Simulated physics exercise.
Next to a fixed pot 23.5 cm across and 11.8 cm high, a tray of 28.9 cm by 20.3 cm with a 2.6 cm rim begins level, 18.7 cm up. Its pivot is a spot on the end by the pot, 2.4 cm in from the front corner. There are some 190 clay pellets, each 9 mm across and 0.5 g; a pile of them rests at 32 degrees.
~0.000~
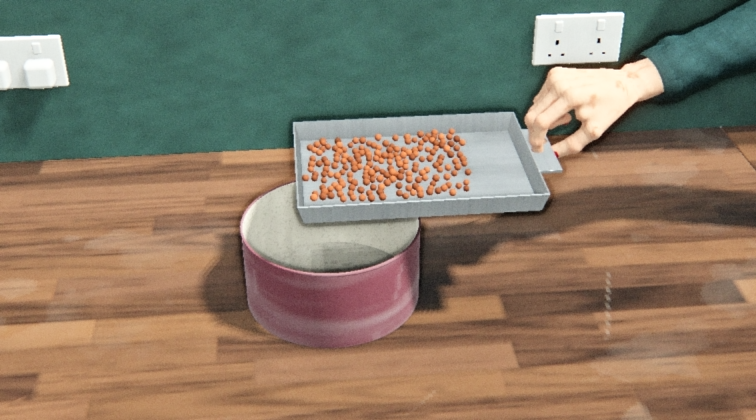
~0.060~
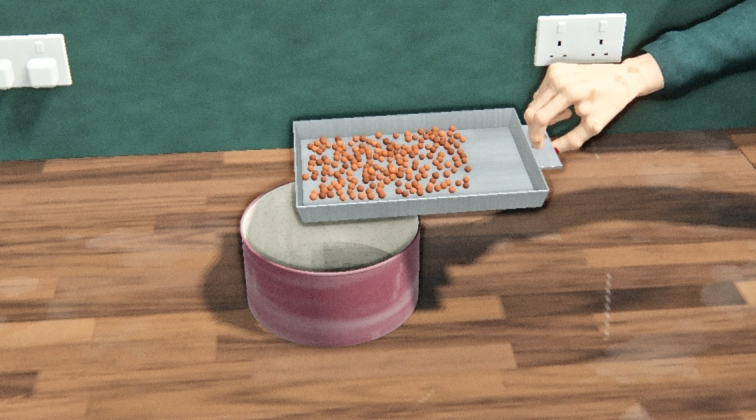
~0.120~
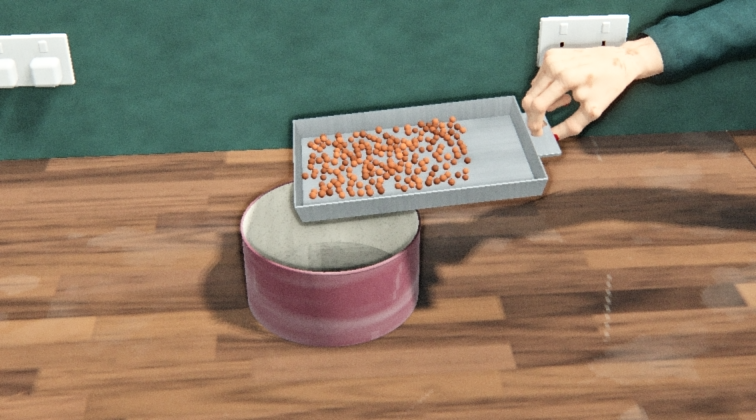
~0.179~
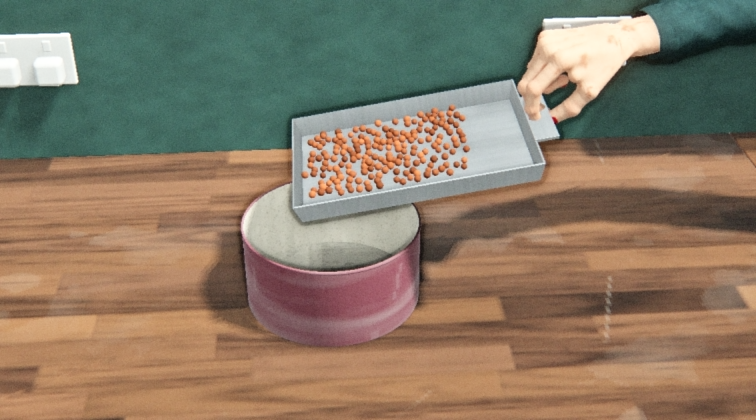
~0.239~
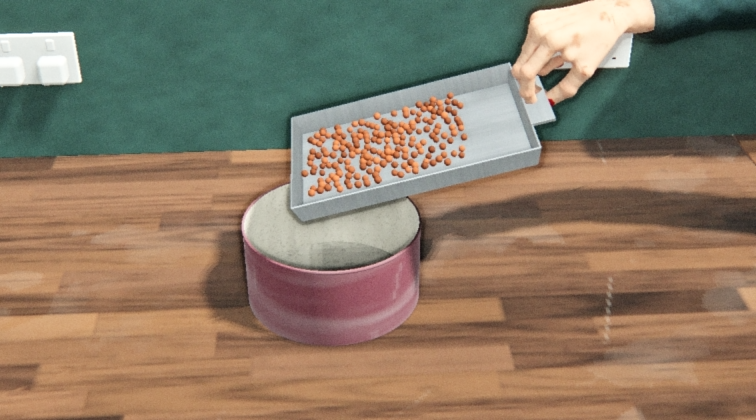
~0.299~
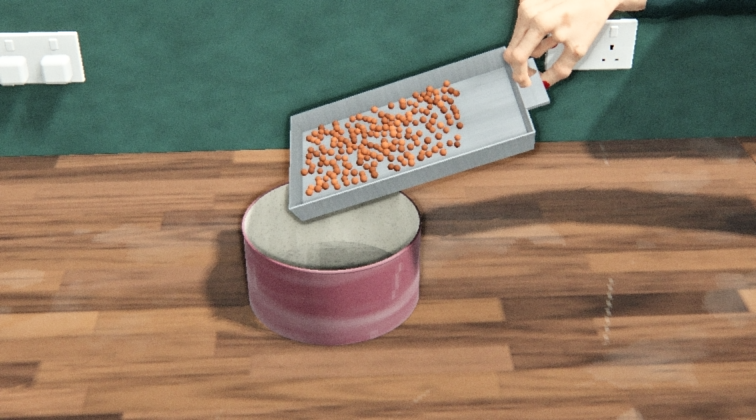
A hand raising the right end of a grey tray of small orange-brown pellets, tilting it above a round pink pot.
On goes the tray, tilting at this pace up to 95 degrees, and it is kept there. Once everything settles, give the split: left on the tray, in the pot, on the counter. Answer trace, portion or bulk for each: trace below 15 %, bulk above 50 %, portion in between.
Tray: Trace. Pot: Portion. Counter: Bulk.
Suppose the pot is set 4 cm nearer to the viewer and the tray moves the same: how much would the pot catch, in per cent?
Around 55 per cent.
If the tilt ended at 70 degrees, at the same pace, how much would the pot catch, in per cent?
Result: Close to 0 %.
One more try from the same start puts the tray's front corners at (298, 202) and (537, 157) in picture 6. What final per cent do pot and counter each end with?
Final per cent - pot 35, counter 65.
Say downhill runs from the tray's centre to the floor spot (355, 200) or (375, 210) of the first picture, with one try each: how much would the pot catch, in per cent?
Approximately 0 percent, then 0 percent.
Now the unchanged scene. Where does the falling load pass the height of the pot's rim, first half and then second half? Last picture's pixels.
At roughly (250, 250) first, later on at (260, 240).
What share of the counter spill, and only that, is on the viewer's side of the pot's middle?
Roughly 80 per cent.
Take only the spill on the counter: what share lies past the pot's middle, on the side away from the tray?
That works out to about 100 percent.
Then, at 0.76 s, tilt 56 degrees; the tray holds 100 %, the pot 0 %.
After 1.06 s, tilt 80 degrees; the tray holds 95 %, the pot 0 %.
Then, at 1.46 s, tilt 95 degrees; the tray holds 25 %, the pot 10 %.
In the end, at 2.4 s, tray 0 %, pot 30 %, counter 70 %.
